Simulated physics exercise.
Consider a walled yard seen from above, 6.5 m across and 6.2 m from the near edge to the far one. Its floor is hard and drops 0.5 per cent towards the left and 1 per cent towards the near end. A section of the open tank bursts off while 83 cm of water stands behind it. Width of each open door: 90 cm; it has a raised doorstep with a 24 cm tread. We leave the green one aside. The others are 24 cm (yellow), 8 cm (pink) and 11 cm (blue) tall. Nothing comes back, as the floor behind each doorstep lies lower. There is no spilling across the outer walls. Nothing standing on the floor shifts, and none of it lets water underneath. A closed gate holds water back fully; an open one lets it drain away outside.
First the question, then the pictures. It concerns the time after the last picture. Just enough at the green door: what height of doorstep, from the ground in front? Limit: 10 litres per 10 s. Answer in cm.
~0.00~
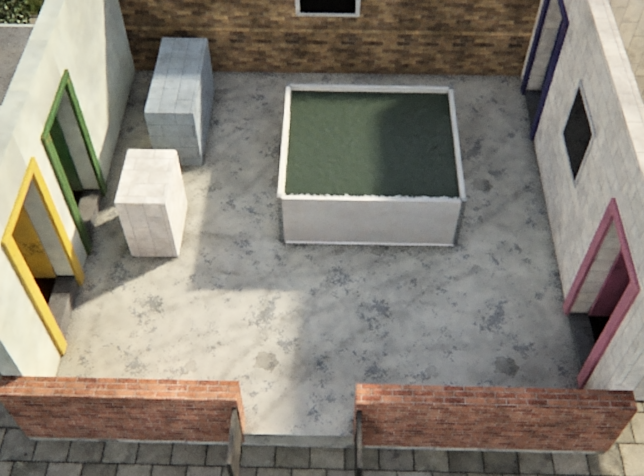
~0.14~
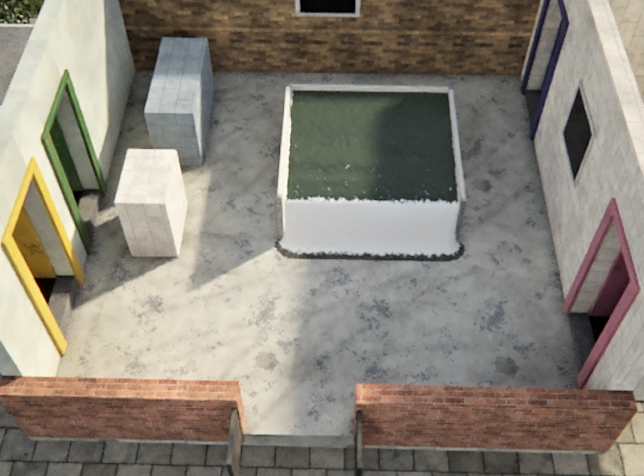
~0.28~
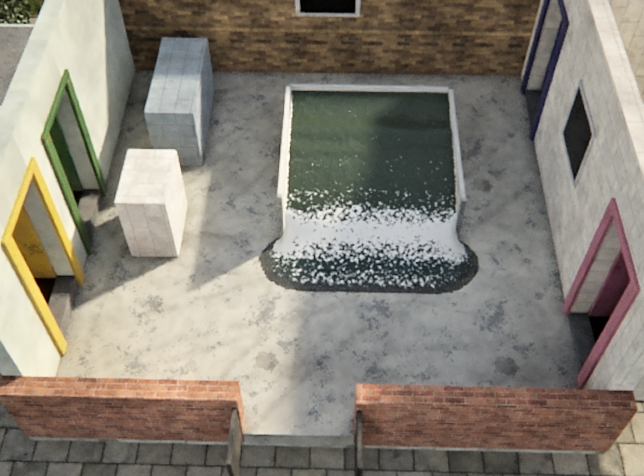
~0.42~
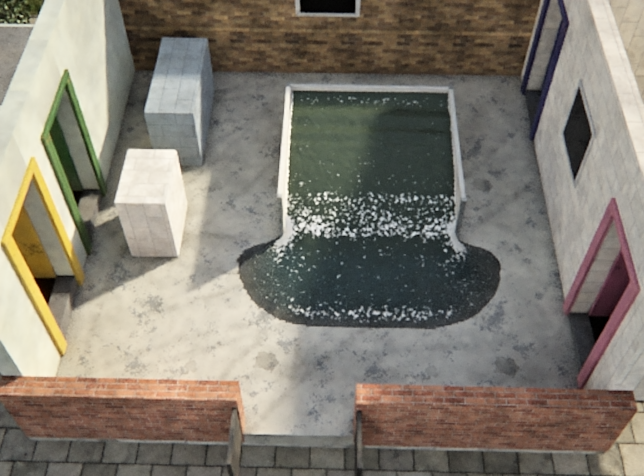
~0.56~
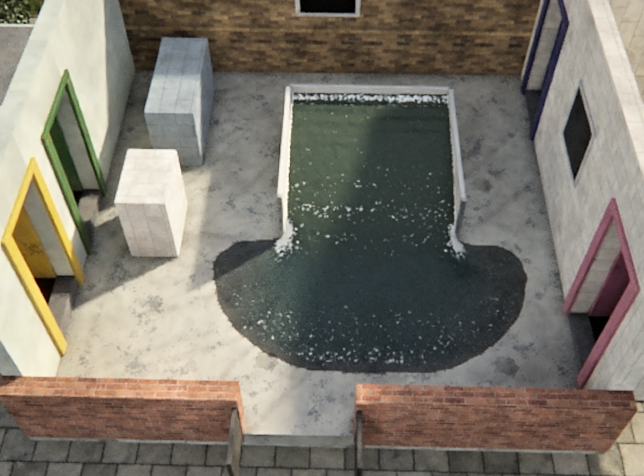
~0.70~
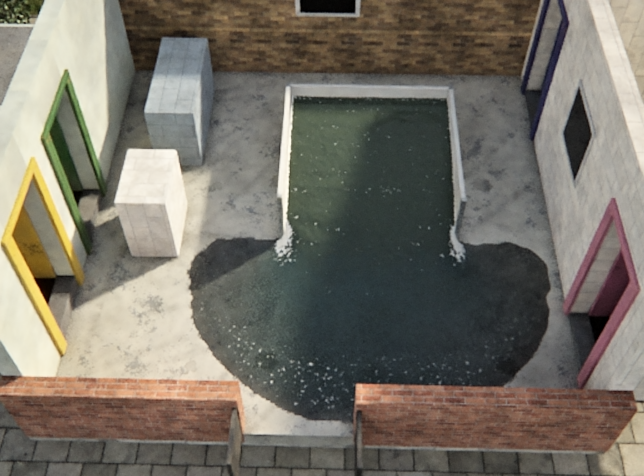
Some 6.5 cm.
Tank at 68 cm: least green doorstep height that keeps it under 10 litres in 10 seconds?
In that case, roughly 5.0 cm.
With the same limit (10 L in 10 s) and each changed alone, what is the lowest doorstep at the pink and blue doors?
About 30 cm at pink and about 10.0 cm at blue.
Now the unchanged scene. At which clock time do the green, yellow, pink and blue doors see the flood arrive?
Door green: 3.2 seconds; door yellow: 2.2 seconds; door pink: 0.9 seconds; door blue: 3.6 seconds.
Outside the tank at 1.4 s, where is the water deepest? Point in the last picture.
At about pixel (391, 404).
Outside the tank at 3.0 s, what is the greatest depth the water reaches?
Close to 39 centimetres.
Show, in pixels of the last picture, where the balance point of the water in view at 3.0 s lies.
The balance point sits at roughly (377, 303).
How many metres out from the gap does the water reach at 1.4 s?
I make it some 4.2 m.
After 1.4 s water covers 40 % of the floor, deepest (52 cm) near (391, 404); it has not reached the green door.
After 3.0 s water covers 50 % of the floor, deepest (39 cm) near (574, 422); it has not reached the green door.
After 10.0 s water covers 100 % of the floor, deepest (12 cm) near (128, 102); 7 cm at the green door, 0 litres in over its 18 cm doorstep.
At the green door as built, the water arrived by 3.2 s and peaked near 10 cm at 6.4 s.
With a doorstep of 6 cm, 14 litres would have come in within the 10 s; with 8 cm, 3 litres. So under 10 litres takes about 6.5 cm.
